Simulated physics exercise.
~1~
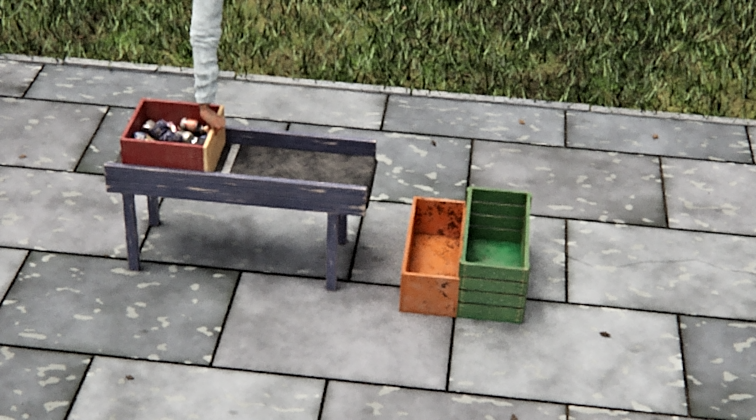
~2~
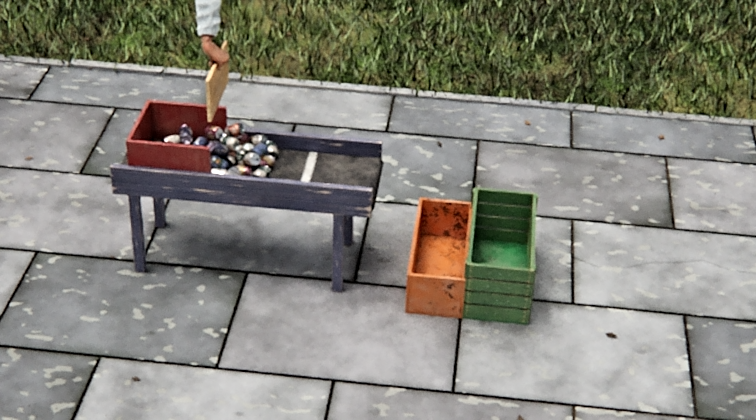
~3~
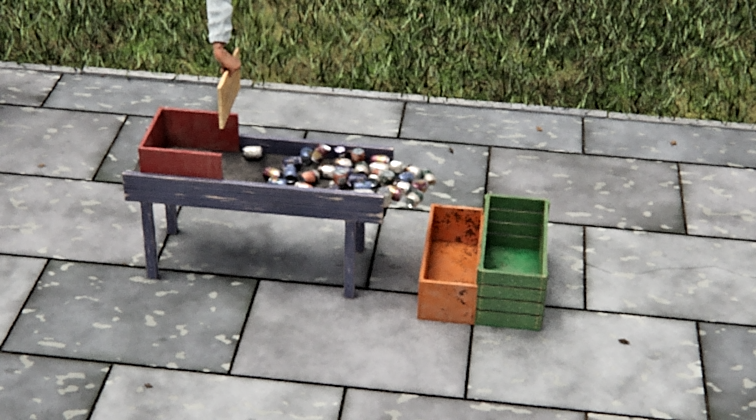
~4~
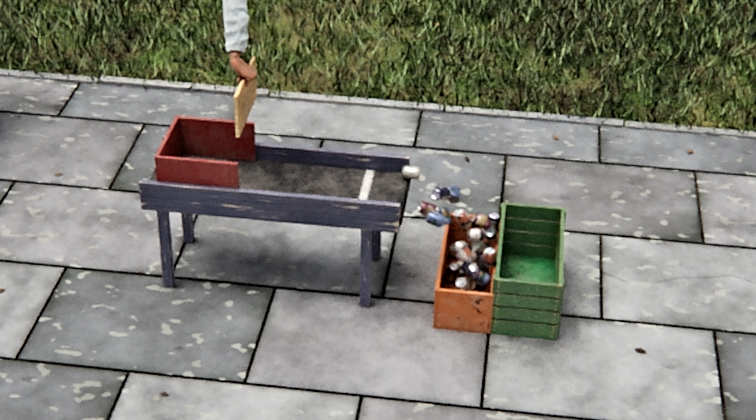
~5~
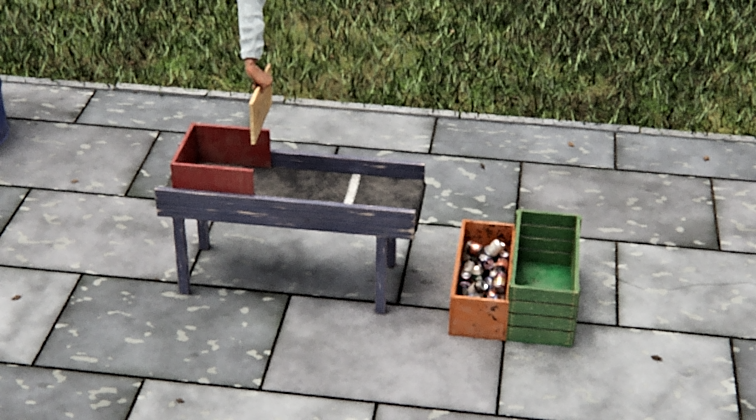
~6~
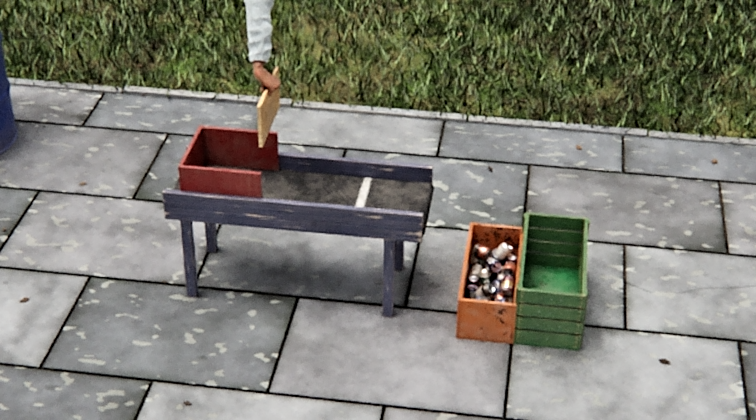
Stone patio beside grass, a hand lifting a gate and mini cans riding a belt from a red pen into an orange tote.
